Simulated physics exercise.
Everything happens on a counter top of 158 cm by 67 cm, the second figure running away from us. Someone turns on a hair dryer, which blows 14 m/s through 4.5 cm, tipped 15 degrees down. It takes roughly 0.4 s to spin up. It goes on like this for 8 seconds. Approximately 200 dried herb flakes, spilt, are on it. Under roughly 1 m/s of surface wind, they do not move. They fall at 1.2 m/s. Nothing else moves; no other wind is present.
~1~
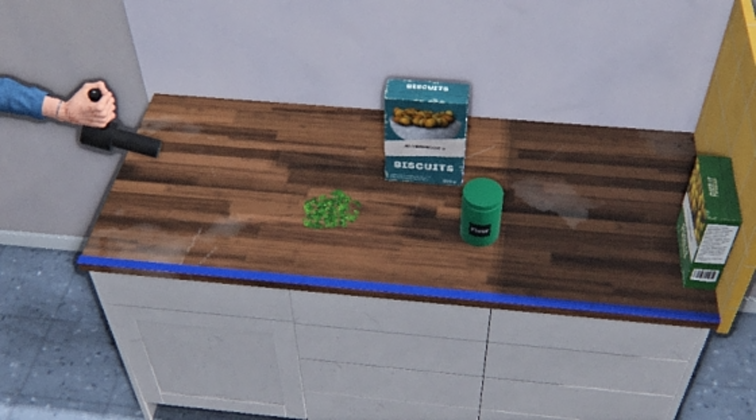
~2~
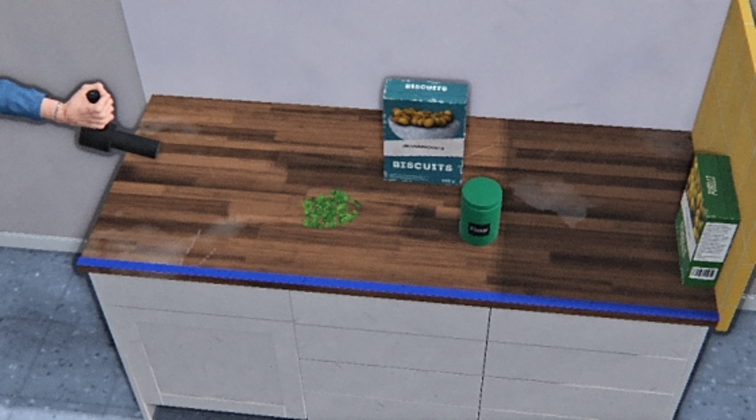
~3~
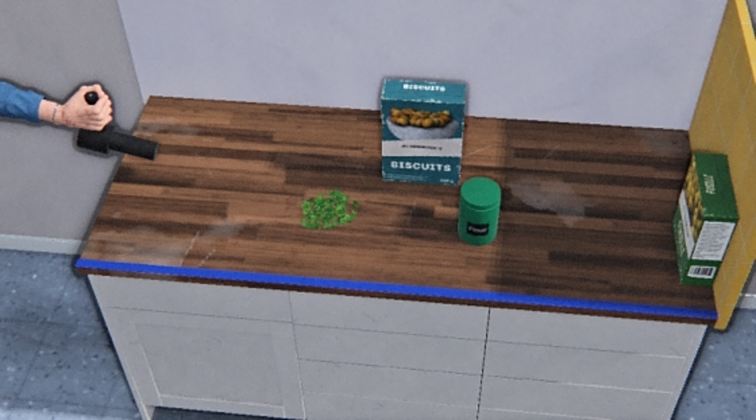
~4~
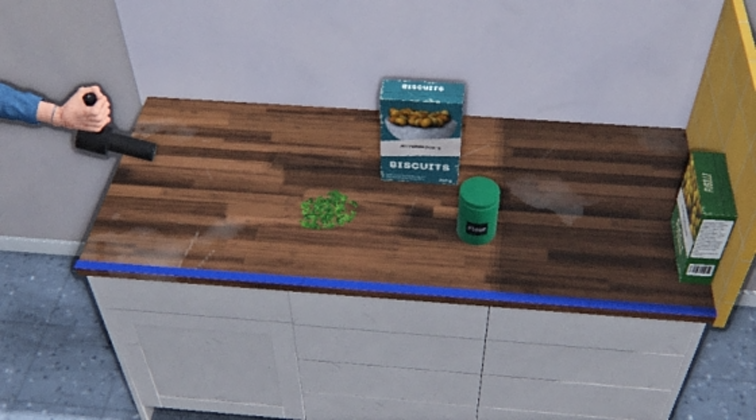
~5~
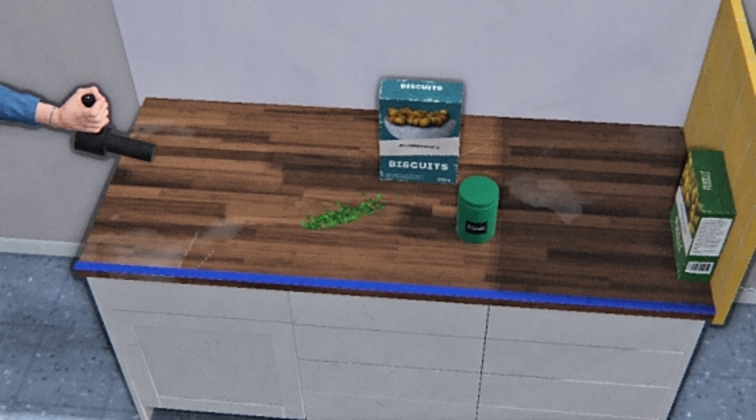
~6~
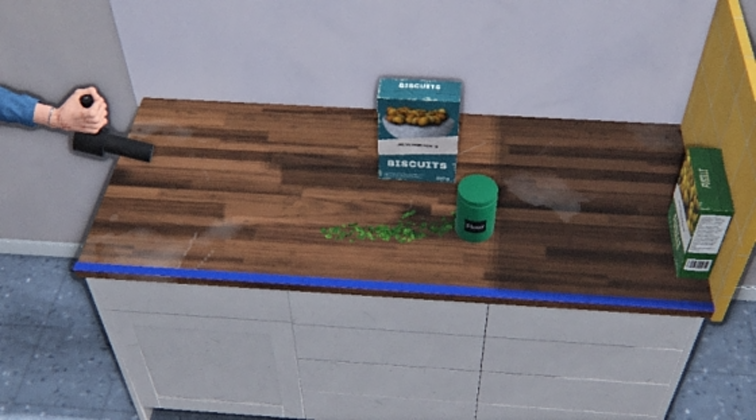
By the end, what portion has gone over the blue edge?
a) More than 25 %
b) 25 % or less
More than 25 %.
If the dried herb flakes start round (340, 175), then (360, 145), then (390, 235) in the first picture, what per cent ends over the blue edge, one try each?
Try by try: About 20 per cent, 0 per cent and 80 per cent.
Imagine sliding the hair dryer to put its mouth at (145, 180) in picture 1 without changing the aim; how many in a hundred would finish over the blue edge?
In that case some 20 per cent.
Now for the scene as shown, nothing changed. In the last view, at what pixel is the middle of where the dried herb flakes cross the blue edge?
The middle of the crossings lies near (502, 298) in the last picture.
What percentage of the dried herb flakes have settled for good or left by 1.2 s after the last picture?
It comes out at some 90 %.
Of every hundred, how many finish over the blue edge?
Close to 90 percent.
Then, 1.2 s after the last picture the count stands so, 85 % are over the blue edge.
Then, 2.2 s after the last picture the count stands so, 86 % are over the blue edge.
Then, 4.0 s after the last picture the count stands so, 86 % are over the blue edge.
Then, 7.6 s after the last picture, at the end, 88 % are over the blue edge.
